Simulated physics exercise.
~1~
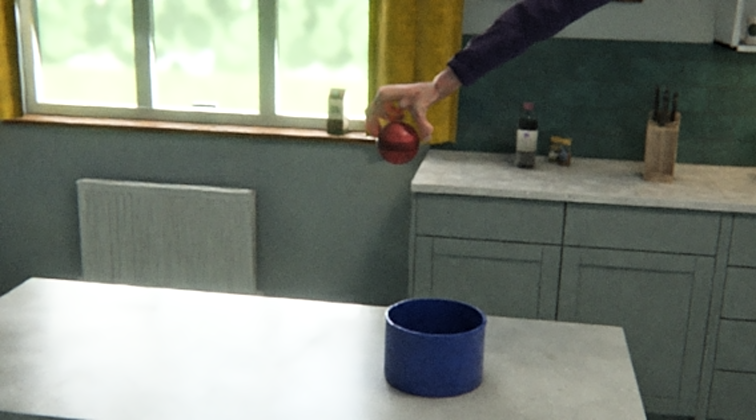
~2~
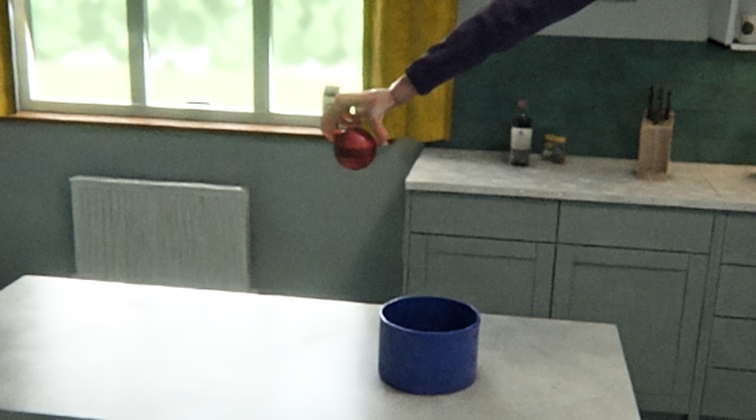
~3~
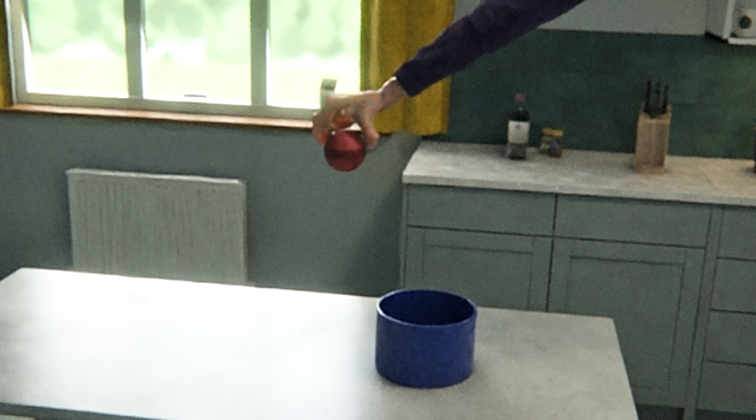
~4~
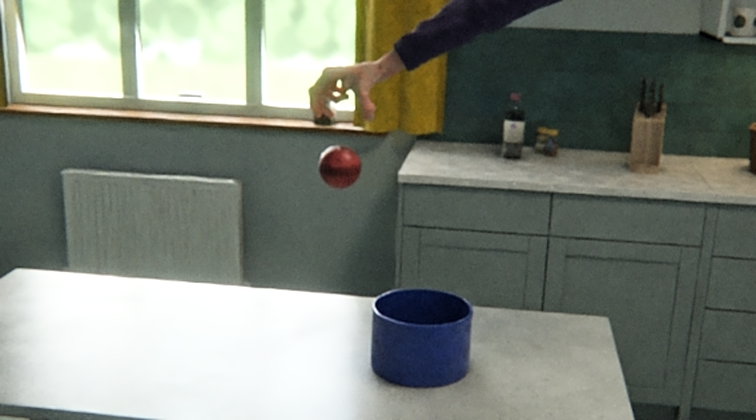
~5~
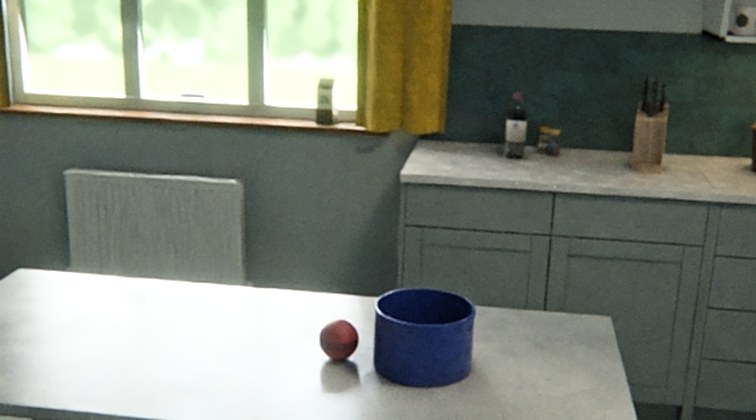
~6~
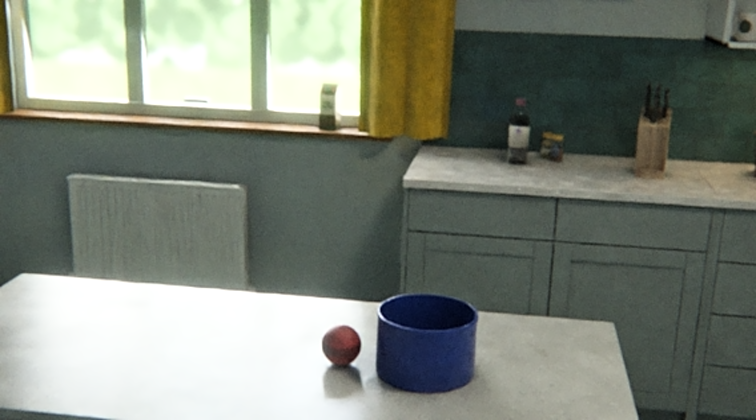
A red ball hangs from the fingertips of a hand reaching in from the upper right, high over a pale table in a kitchen. The hand carries it to the left, away from the space above a blue bucket standing on the table. The fingers then open, and the ball drops straight down while the emptied hand draws back out of view. The ball misses the bucket, coming down just to its left. It ends up outside, beside the bucket, which stays in its place throughout.
